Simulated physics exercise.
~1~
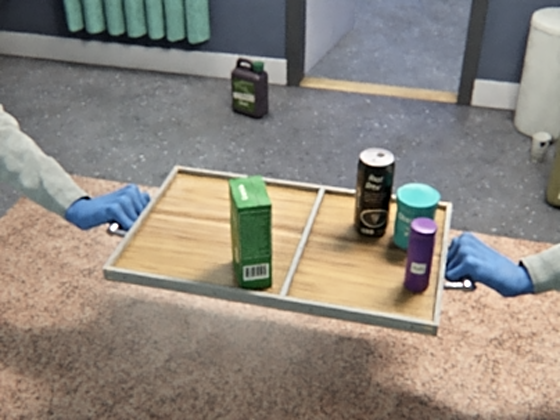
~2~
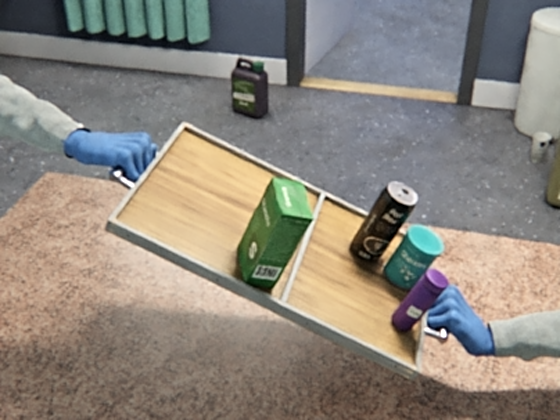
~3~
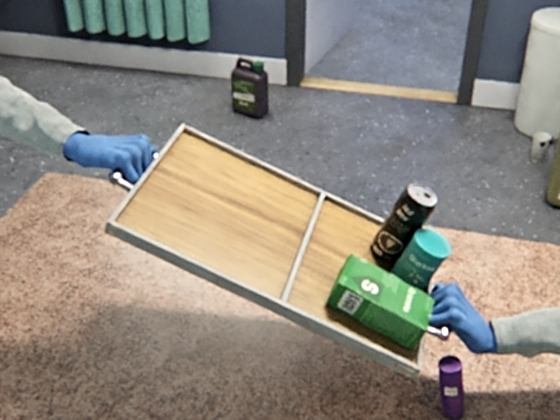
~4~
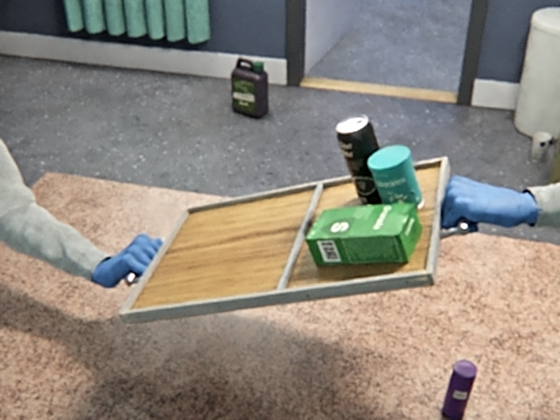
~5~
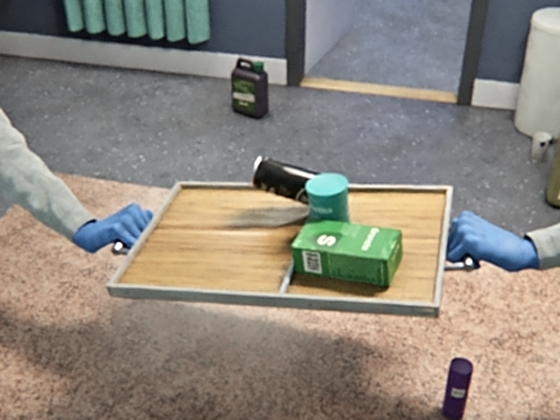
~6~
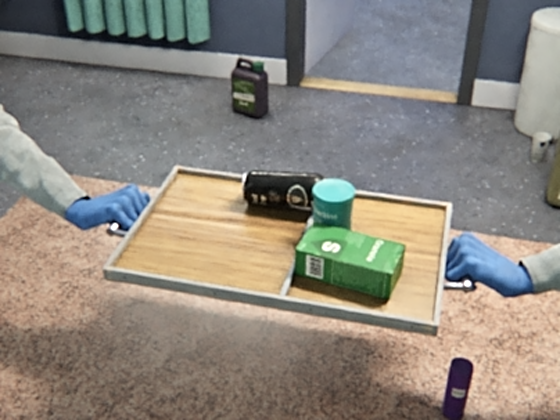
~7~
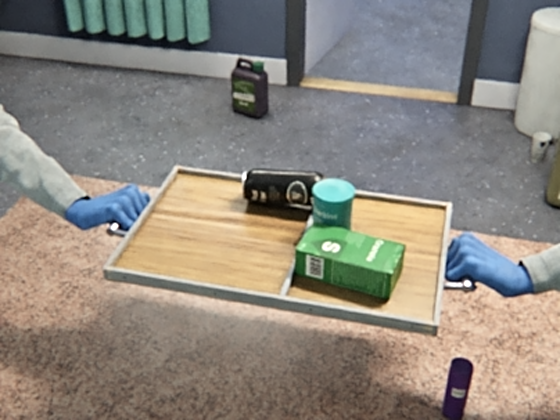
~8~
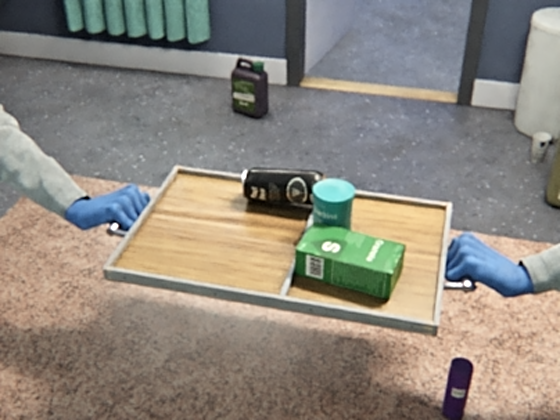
Two blue-gloved hands hold a framed wooden tray above a pinkish carpet, seen from above in a room with a grey speckled floor, a doorway and a dark jug behind. A green carton stands near the middle, with a black can, turquoise tin and purple shaker at the right. The right edge dips; the carton topples over the cross bar and the shaker drops off onto the carpet. The tray then swings left edge down, and the can and tin slide left, the can falling over. Levelled again, it holds the carton and can on their sides and the tin upright.
